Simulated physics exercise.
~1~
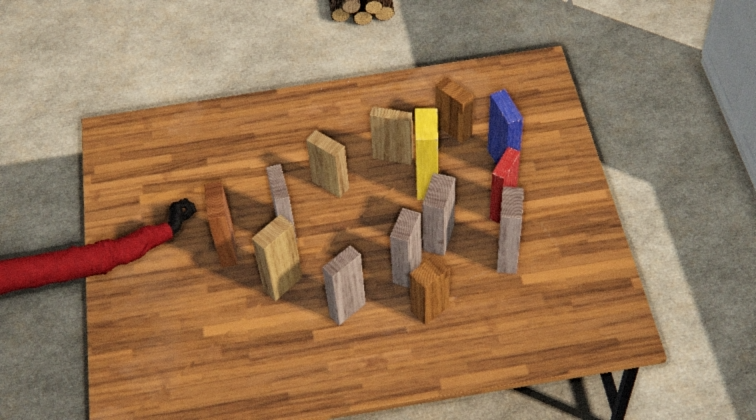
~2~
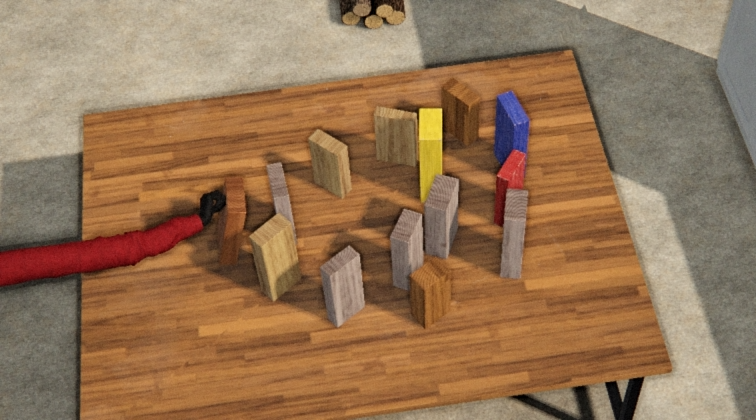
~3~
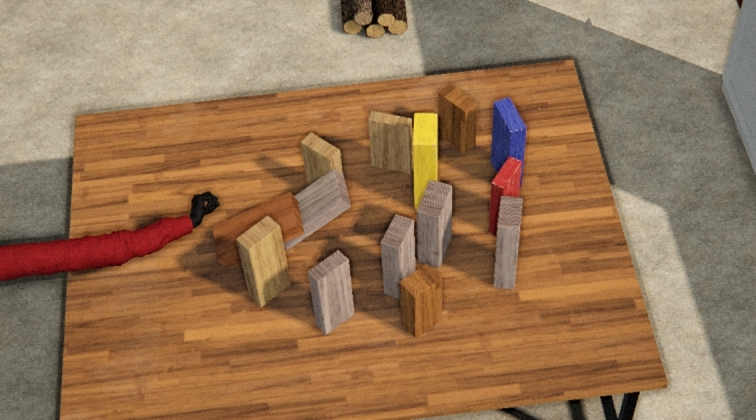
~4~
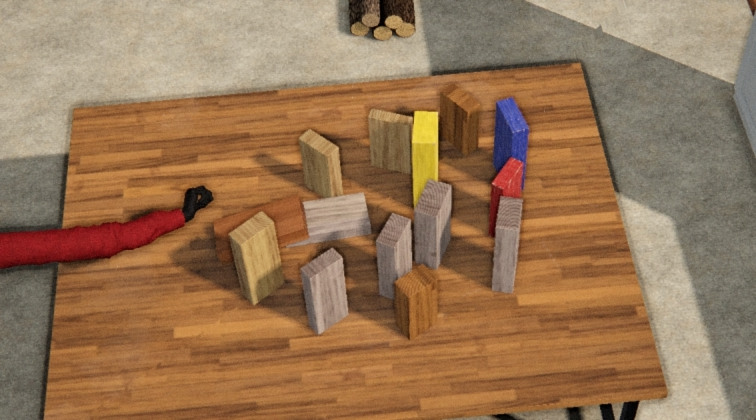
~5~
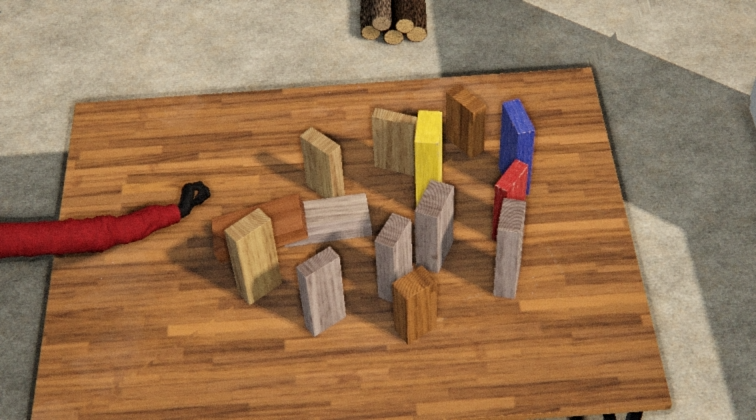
On a wooden tabletop, a red arm with a black tip pushes one block into another, toppling both while the rest stand.
